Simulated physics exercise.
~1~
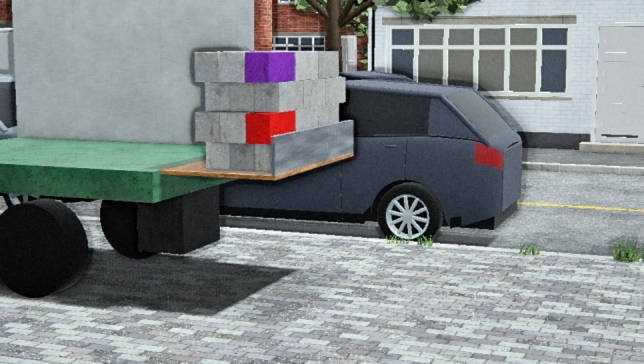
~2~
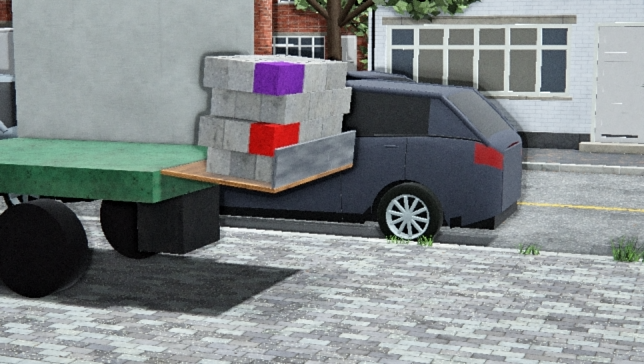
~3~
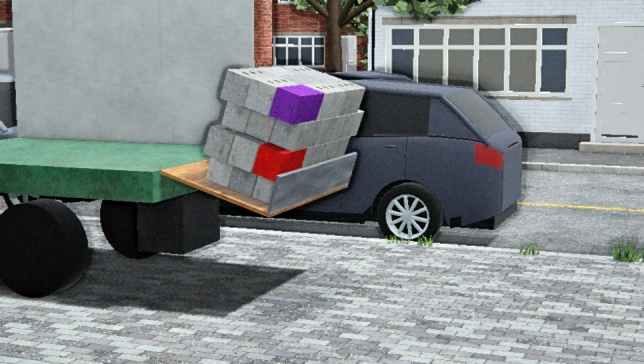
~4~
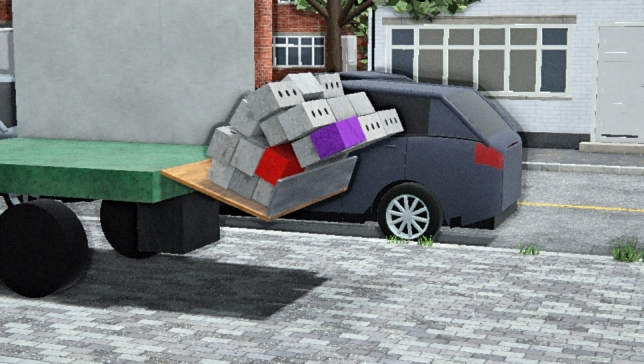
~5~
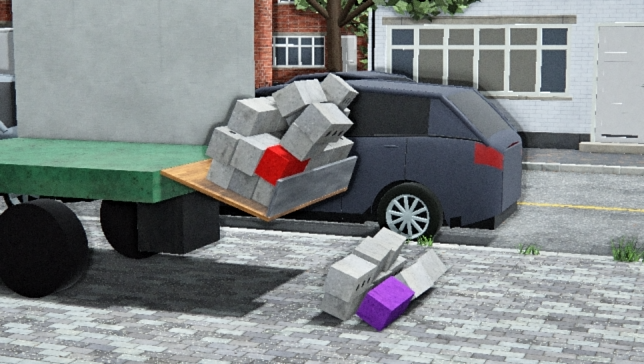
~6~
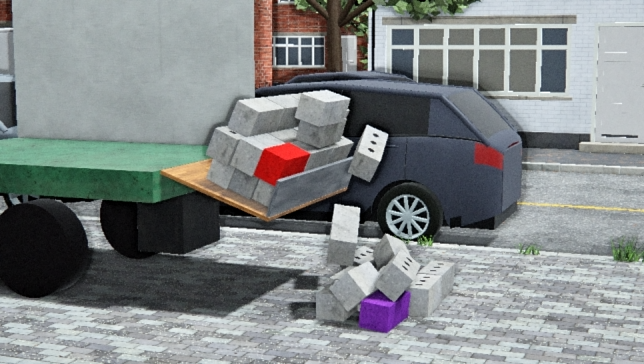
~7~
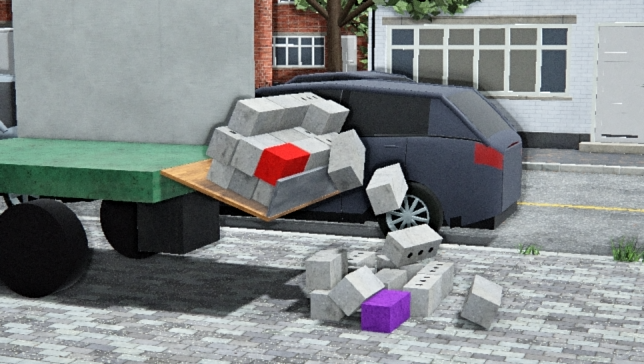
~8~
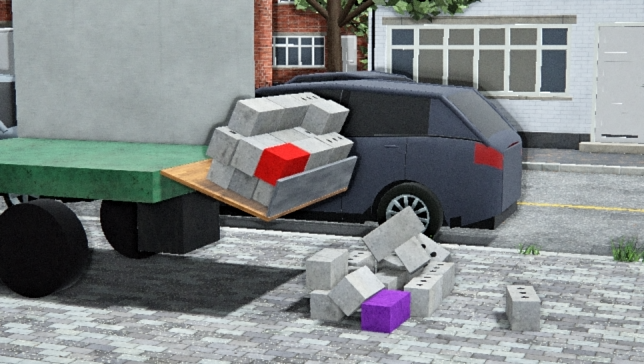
Concrete blocks on a drooping platform tumble to the paving, leaving the red one aboard.
